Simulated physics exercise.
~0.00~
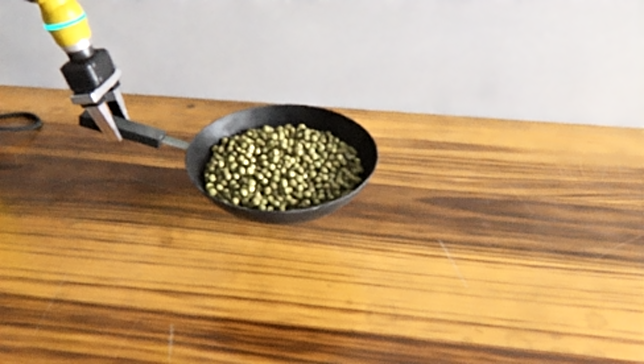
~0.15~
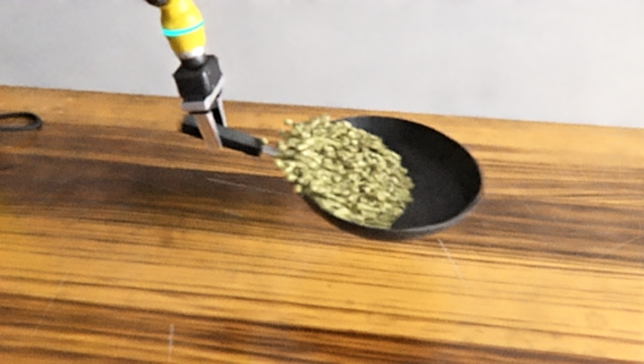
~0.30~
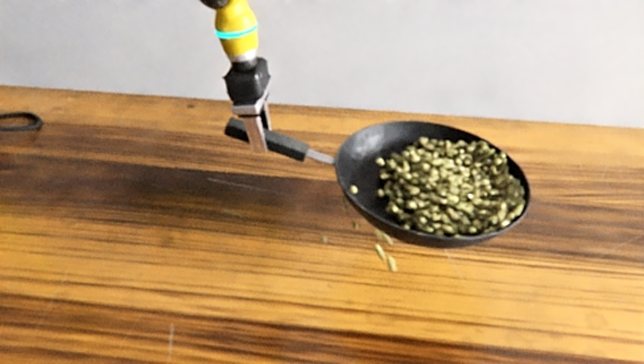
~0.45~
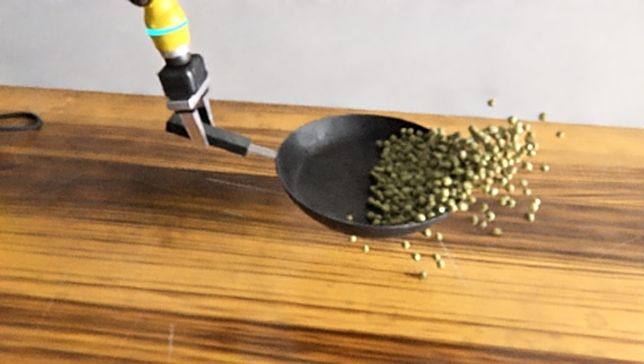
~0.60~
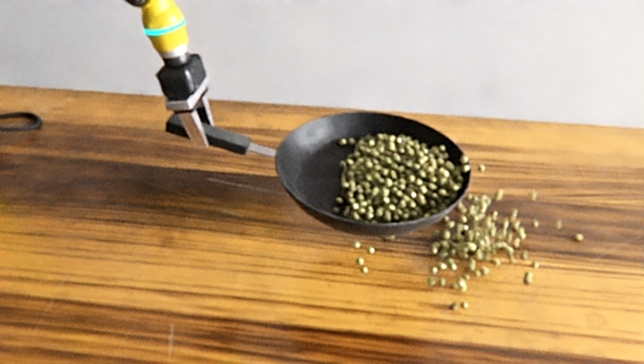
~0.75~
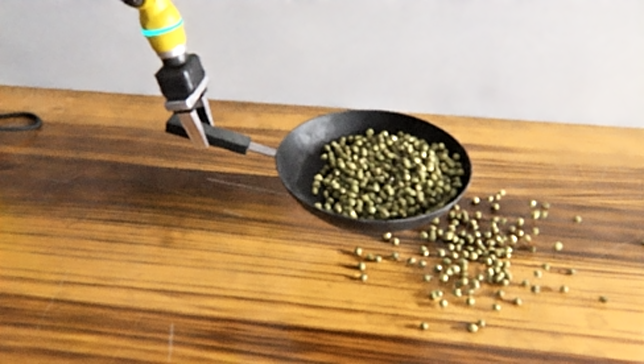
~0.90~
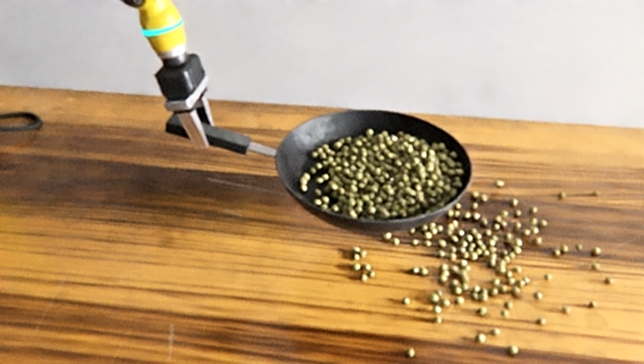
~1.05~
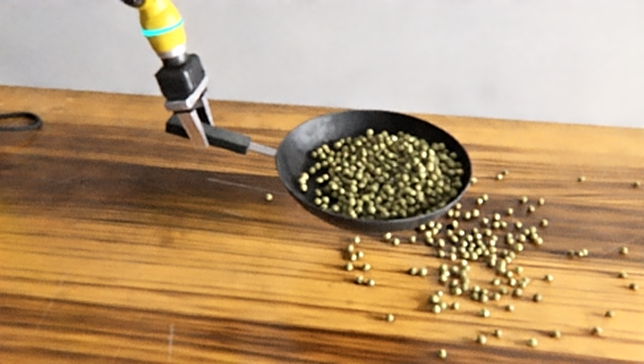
Greenish beads spilled over the right rim of a black frying pan as a robot arm swept it right, then jerked it back left; they scattered across the wooden table, while most stayed heaped in the pan, which ended up still.
